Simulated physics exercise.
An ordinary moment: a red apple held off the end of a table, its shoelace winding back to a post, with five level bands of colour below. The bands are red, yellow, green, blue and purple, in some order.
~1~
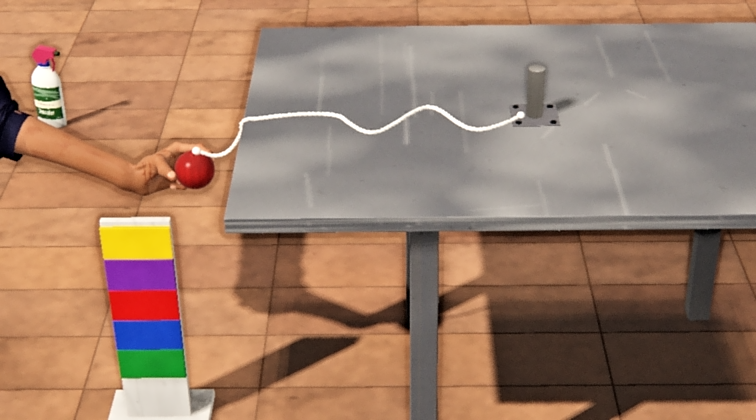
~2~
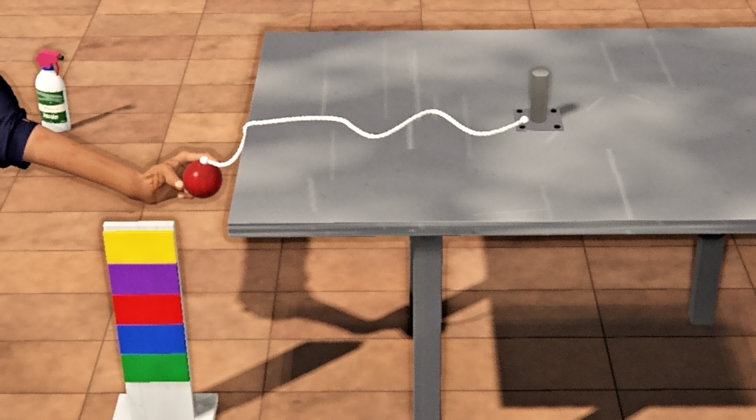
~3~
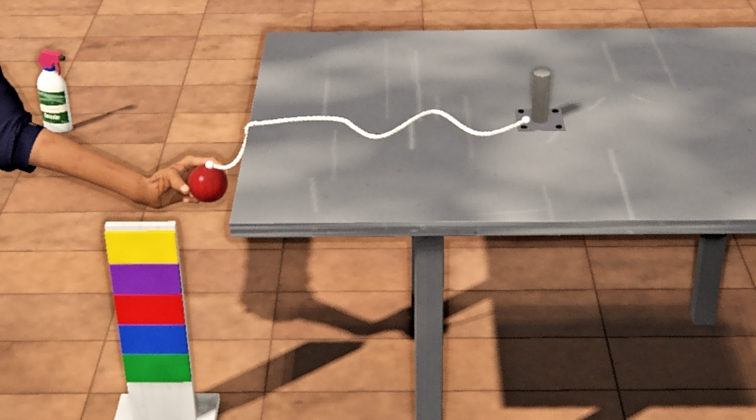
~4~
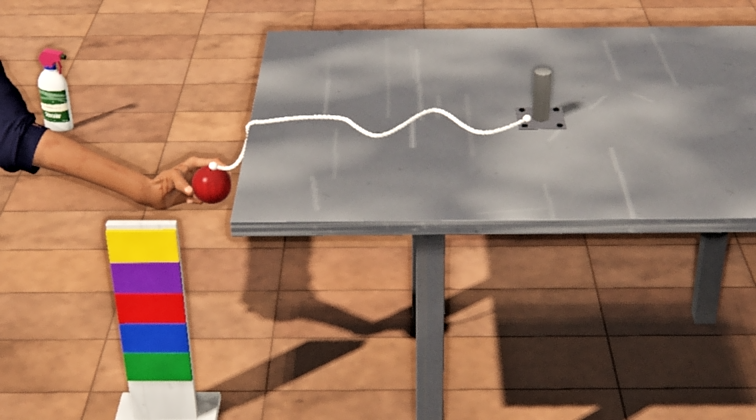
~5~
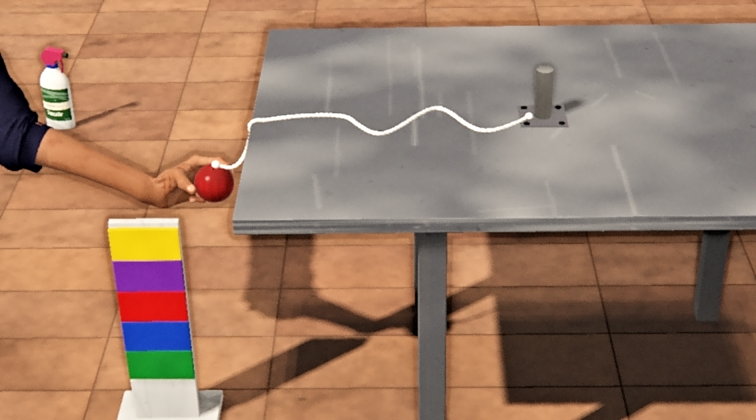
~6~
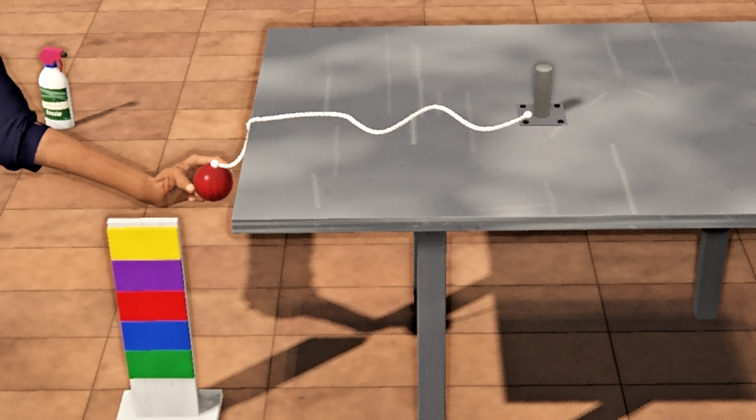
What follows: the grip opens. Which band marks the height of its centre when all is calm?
Its centre hangs level with the purple band.
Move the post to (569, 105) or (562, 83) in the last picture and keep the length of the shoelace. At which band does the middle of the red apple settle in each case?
In that order: Yellow; yellow.
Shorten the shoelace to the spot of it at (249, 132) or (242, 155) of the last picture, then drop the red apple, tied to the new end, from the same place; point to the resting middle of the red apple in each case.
About (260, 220) and (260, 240).
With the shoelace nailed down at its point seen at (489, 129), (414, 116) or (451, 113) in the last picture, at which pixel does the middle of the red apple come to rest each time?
The places are (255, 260), (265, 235) and (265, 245).
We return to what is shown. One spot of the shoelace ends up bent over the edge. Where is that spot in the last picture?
The one at (326, 114).
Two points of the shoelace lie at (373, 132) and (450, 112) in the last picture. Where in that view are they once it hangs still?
At (315, 122), then (420, 118).
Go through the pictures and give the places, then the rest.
In the first picture, red apple (195, 170); yellow (136, 244); purple (140, 276); red (144, 306); blue (148, 336); green (152, 365).
In the second picture, red apple (203, 179); shoelace through (499, 131) (442, 114) (388, 134) (335, 119) (258, 123).
In the third picture, red apple (208, 184).
In the fourth picture, red apple (212, 184); shoelace through (502, 130) (445, 113) (390, 133) (338, 118) (261, 122).
In the fifth picture, red apple (215, 183).
In the sixth picture, red apple (214, 182); shoelace through (503, 126) (445, 109) (391, 130) (339, 115) (262, 120).
Soon after, apple near (227, 269); level with purple.
After that, apple near (297, 264); level with purple.
And then, apple near (253, 270); level with purple.
In the end, apple near (252, 271); level with purple. Its middle rests at the purple band.
